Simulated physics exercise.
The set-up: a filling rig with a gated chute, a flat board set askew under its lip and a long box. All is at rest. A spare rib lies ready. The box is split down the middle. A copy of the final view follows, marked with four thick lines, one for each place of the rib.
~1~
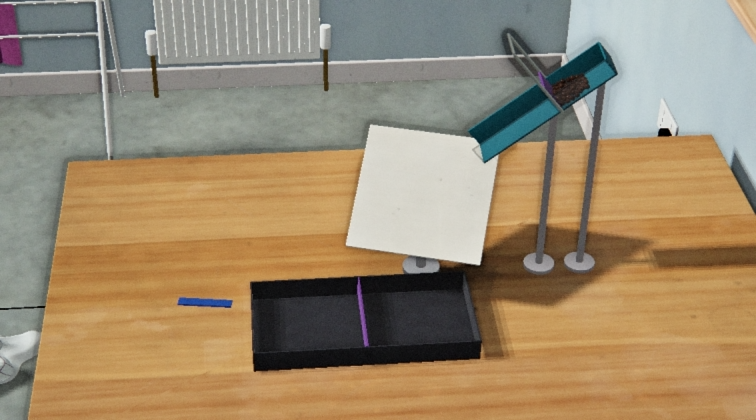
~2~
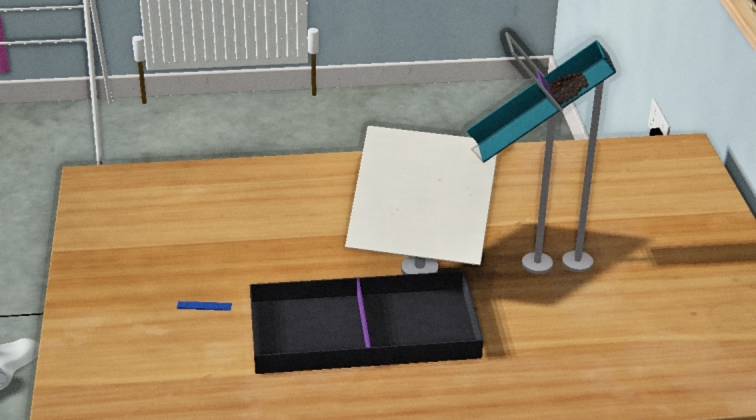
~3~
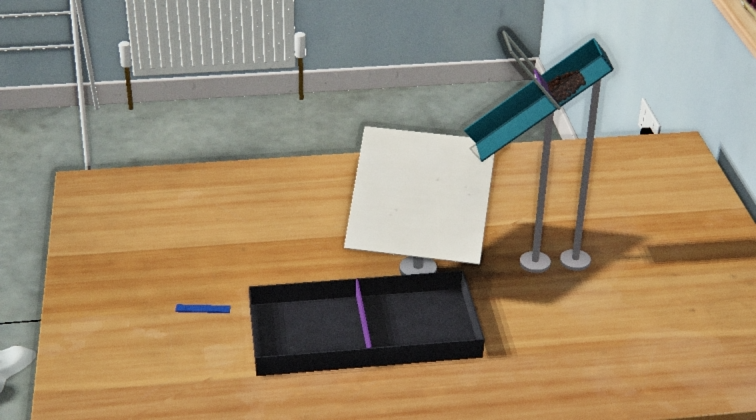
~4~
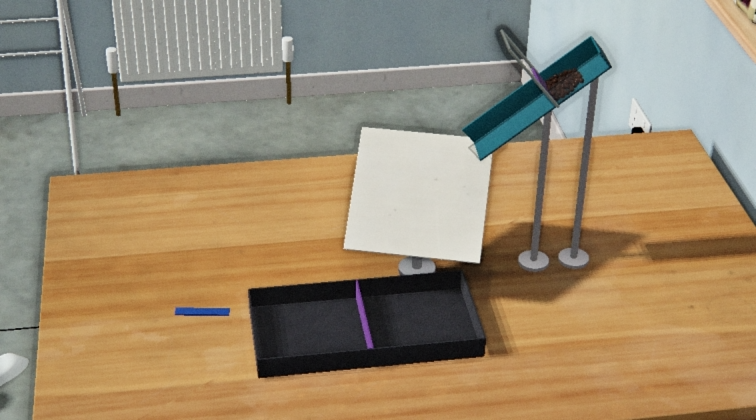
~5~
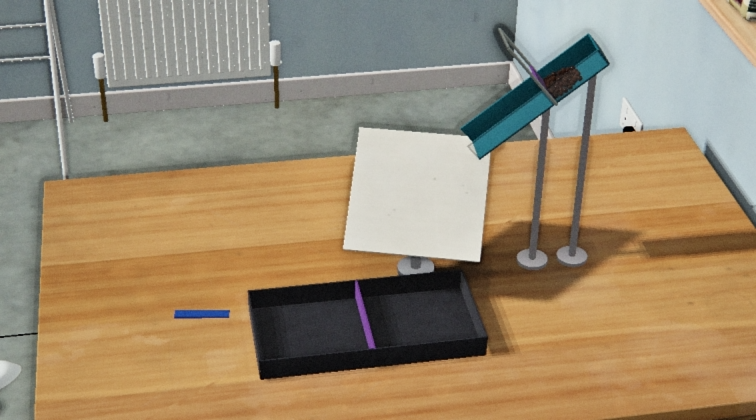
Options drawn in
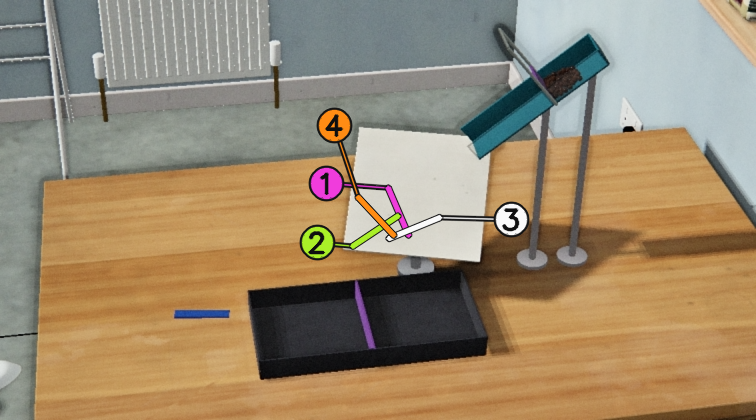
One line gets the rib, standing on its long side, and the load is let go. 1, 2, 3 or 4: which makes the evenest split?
The answer is line 2.
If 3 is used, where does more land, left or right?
Left.
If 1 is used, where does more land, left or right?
Right.
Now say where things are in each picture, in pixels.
The first frame shows load behind the gate (568, 86), chocolate balls; lip of the chute (482, 154), sloping fairly steeply.
The second frame shows middle of the board (423, 193), tilted fairly steeply; middle of its low edge (412, 255); of its high edge (433, 133).
The third frame shows front corners of the box (256, 357) and (484, 339); front end of its middle wall (371, 348); gate still shut (540, 80).
The fourth frame shows middle of the load (561, 81); lip (477, 152).
The fifth frame shows middle of the load (560, 79); lip (476, 151).
On the marked copy, line 1 from (388, 188) to (408, 235); line 2 from (397, 216) to (352, 246); line 3 from (439, 217) to (389, 238); line 4 from (358, 197) to (393, 235).
If 1 is chosen, of what is caught, about a tenth in the left half, almost all in the right.
If 2 is chosen, of what is caught, roughly a third in the left half, roughly two thirds in the right.
If 3 is chosen, of what is caught, almost all in the left half, about a tenth in the right.
If 4 is chosen, of what is caught, about a tenth in the left half, almost all in the right.
